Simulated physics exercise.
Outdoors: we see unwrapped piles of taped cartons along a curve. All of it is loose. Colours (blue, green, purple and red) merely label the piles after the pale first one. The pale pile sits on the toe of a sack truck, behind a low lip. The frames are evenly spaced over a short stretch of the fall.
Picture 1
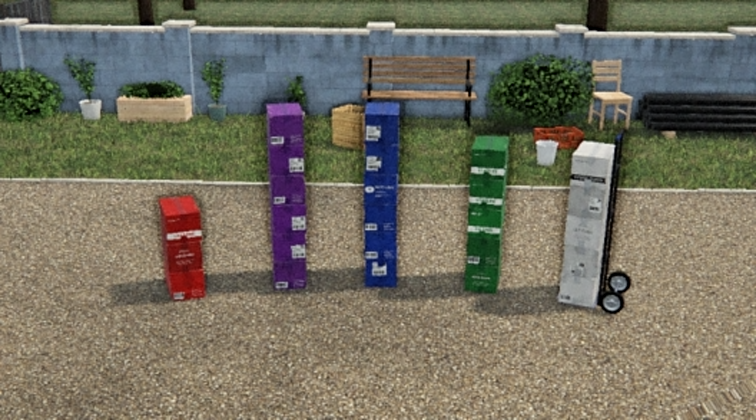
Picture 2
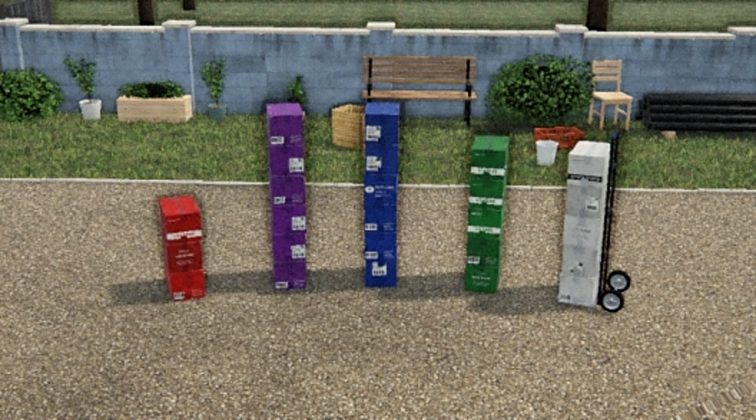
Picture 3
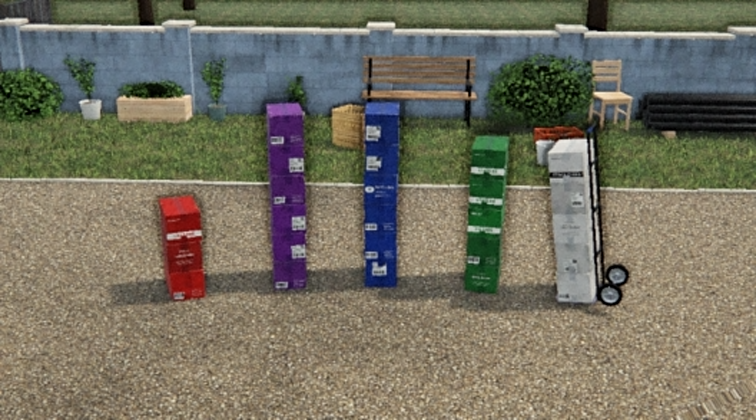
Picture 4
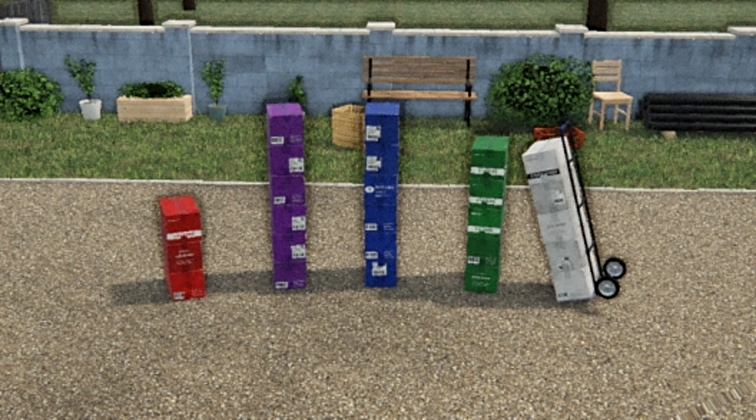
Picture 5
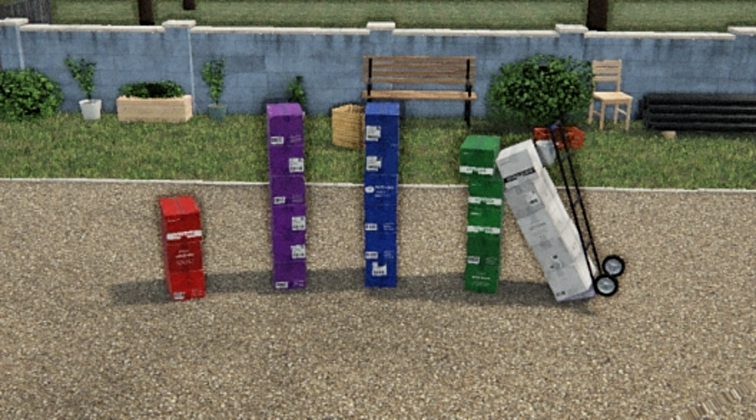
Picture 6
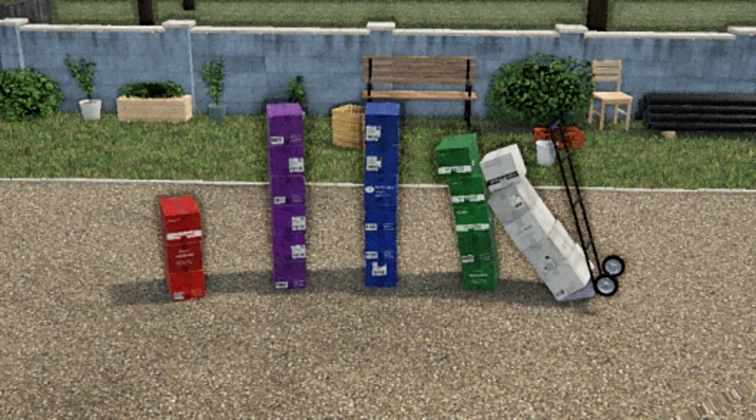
The pale pile of cartons on the sack truck leaned left along with the truck's frame, then bent over against the green pile, whose upper cartons shifted left while the blue, purple and red piles stood still.
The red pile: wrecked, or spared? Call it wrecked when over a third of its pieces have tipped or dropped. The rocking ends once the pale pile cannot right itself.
The red pile loses a good part of its height.
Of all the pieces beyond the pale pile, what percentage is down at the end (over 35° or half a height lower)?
Roughly 100 per cent.
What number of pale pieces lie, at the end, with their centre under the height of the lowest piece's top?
The count is 4.
Just after the last frame, 5 of the pale pile down; none of the 3 red cartons down (0 of 20 in all colours); top red carton unmoved; top green carton tilted clearly, half its height lower.
A moment on, 5 of the pale pile down; none of the 3 red cartons down (5 of 20 in all colours); top red carton unmoved; top green carton tilted steeply, some two heights lower.
Further on, 5 of the pale pile down; none of the 3 red cartons down (17 of 20 in all colours); top red carton tilted barely; top purple carton tilted steeply, about its own height lower.
Then, 5 of the pale pile down; 3 of the 3 red cartons down (20 of 20 in all colours); top red carton on its side; top green carton upside down.
When it is over, 5 of the pale pile down; 3 of the 3 red cartons down (20 of 20 in all colours); top red carton on its side; top green carton upside down. In pixels of the last frame, middles, top red carton near (68, 294), top green carton near (343, 232).
